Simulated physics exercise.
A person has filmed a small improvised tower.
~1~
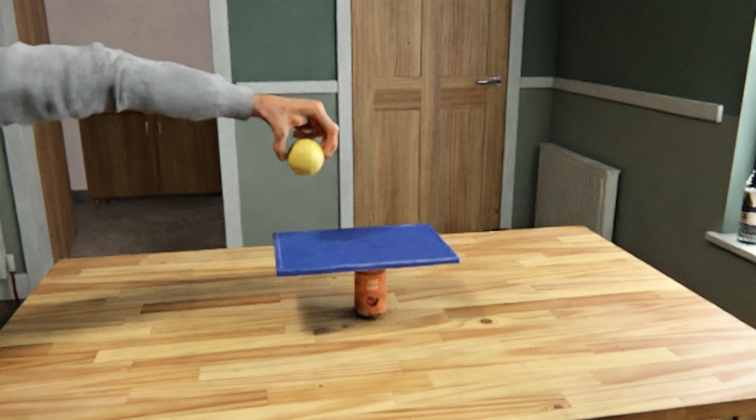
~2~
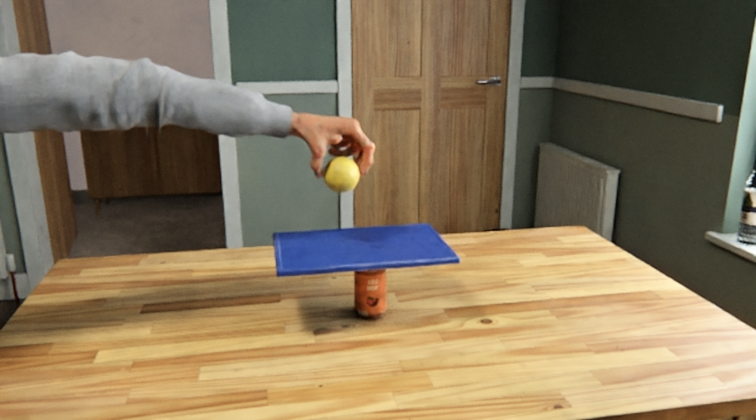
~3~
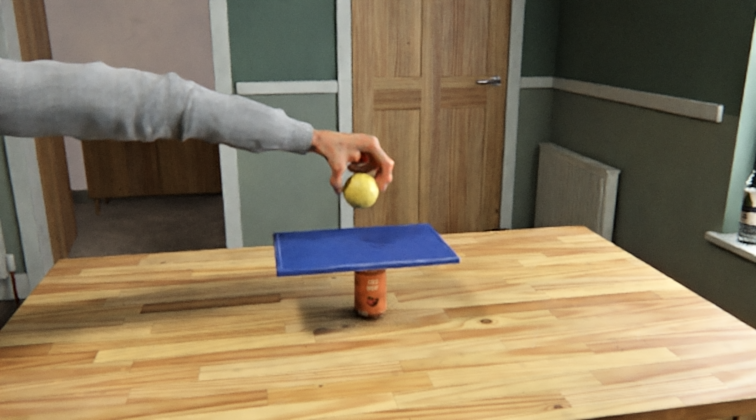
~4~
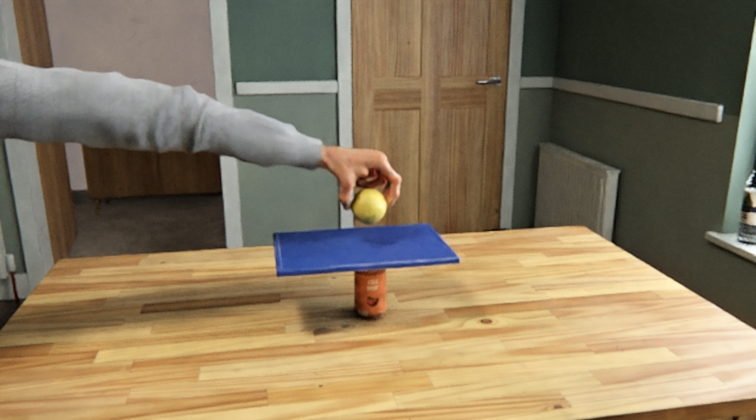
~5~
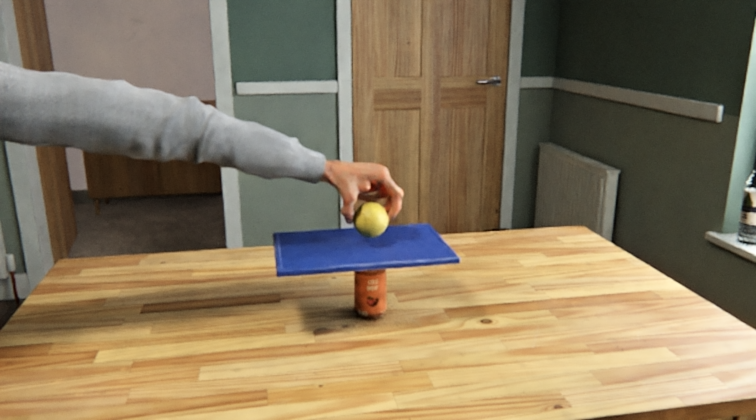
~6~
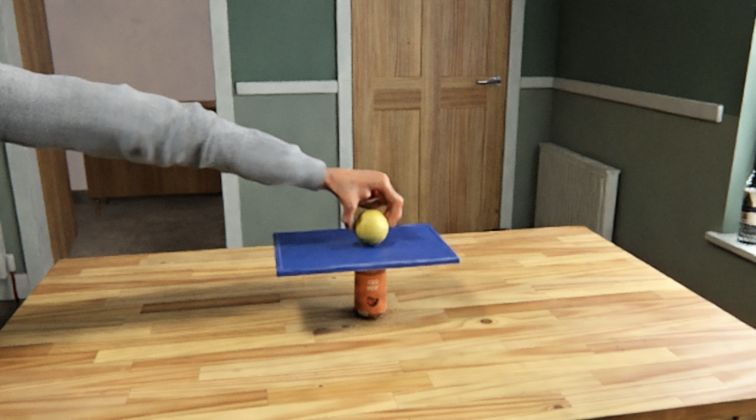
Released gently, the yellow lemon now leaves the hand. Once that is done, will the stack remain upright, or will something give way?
The stack remains upright.
Then, 0.20 s later than the last frame, all is still.
Then, 0.40 s later than the last frame, yellow lemon resting near (371, 228).
When it is over, all 3 as before. End places, in pixels of the last picture, yellow lemon near (371, 228). The stack keeps its balance.
